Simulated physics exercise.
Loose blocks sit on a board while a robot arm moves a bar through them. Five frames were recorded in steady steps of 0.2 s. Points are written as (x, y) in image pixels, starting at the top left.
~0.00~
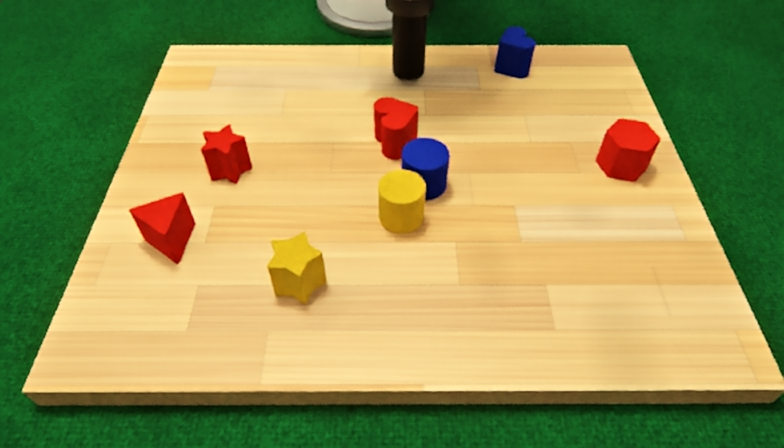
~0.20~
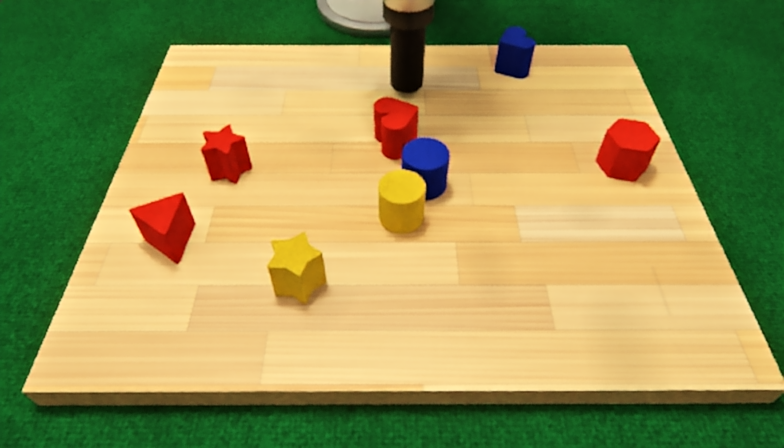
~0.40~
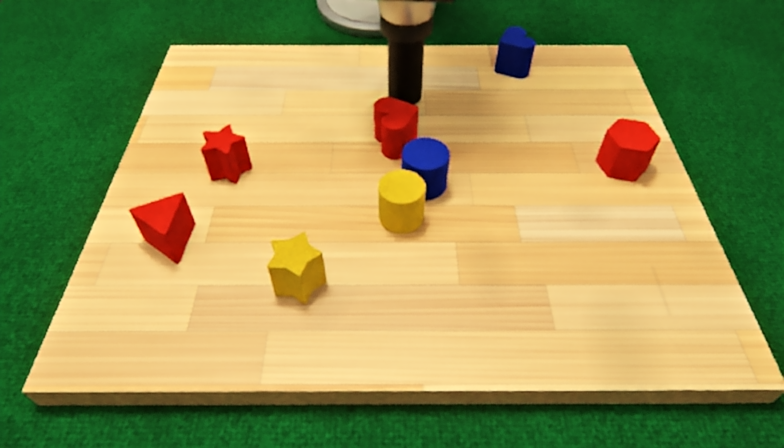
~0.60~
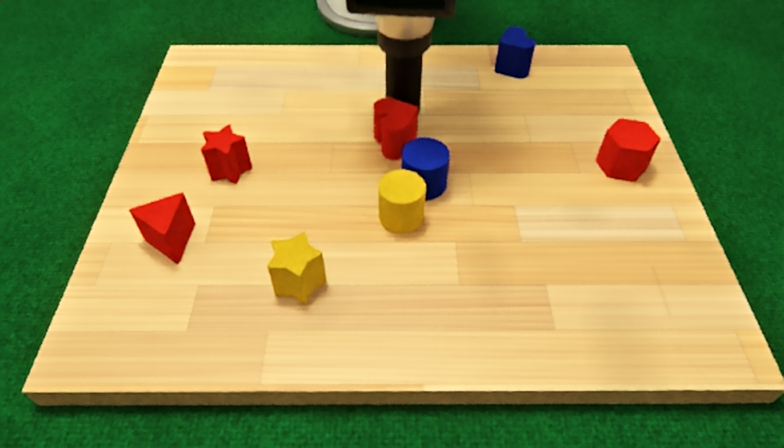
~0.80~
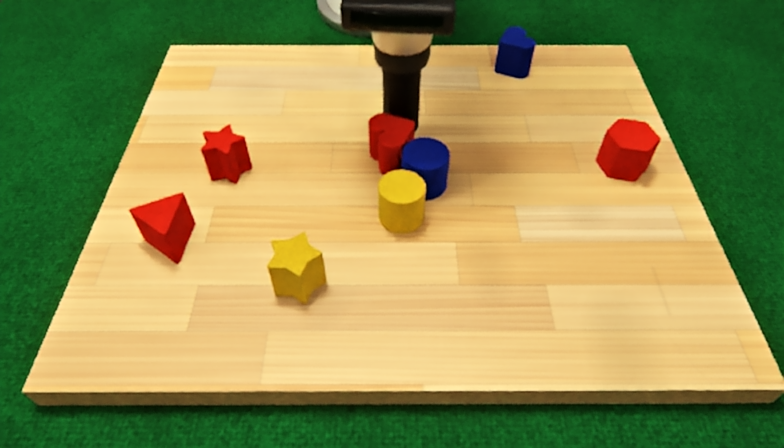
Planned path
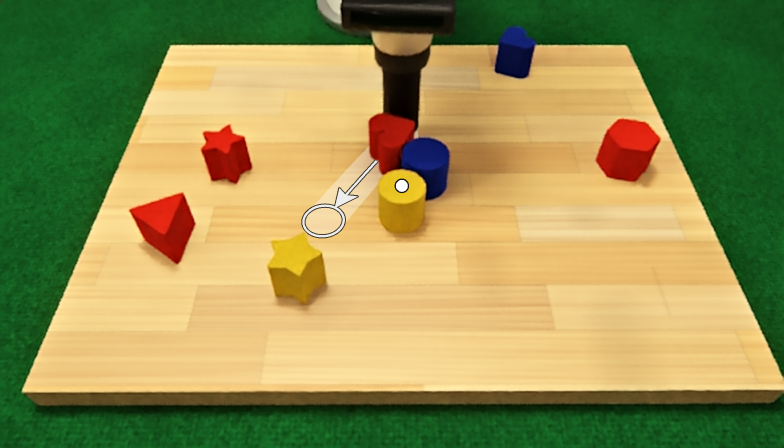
On a wooden board over a green surface, a robot arm's black bar moves toward the viewer among scattered red, blue and yellow blocks, then nudges the red heart-shaped block slightly forward and left while the other blocks stay still.
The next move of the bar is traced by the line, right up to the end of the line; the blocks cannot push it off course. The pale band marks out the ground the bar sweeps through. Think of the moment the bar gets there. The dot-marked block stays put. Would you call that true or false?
This is false.
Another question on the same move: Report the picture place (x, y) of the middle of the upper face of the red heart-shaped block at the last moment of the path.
The middle of its upper face will lie at (356, 207).
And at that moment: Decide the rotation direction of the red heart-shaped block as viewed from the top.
It twists against the clock when seen from above.
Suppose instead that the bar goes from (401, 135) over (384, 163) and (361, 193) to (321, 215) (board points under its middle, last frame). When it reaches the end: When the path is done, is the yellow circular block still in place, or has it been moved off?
By the last moment of the path, the yellow circular block has shifted.
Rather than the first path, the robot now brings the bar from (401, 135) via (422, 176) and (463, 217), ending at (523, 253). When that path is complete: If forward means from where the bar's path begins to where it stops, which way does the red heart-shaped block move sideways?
Picture yourself facing from the start of the path to its end: The red heart-shaped block moves off to your right.
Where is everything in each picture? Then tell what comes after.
Tip of the bar (408, 71), middles of tops, red heart-shaped block (395, 111), yellow circular block (402, 186), blue circular block (426, 153), in the first frame.
Bar (407, 83), nothing pushed, in the second frame.
Bar (405, 96), nothing pushed, in the third frame.
Bar (403, 110), nothing pushed, in the fourth frame.
Bar (401, 126), red heart-shaped block (391, 128), yellow circular block (402, 186), blue circular block (426, 153), in the fifth frame.
The line goes from (401, 135) to (324, 221); the dot is on the yellow circular block.
The first path, step by step. One third of the way, bar (376, 152); red heart-shaped block (375, 158), turned 30° anticlockwise; yellow circular block (403, 189).
Two thirds of the way, bar (349, 181); red heart-shaped block (359, 190), turned 55° anticlockwise; yellow circular block (410, 205).
At the end, bar (322, 211); red heart-shaped block (356, 207), turned 80° anticlockwise; yellow circular block (411, 206); blue circular block unmoved.
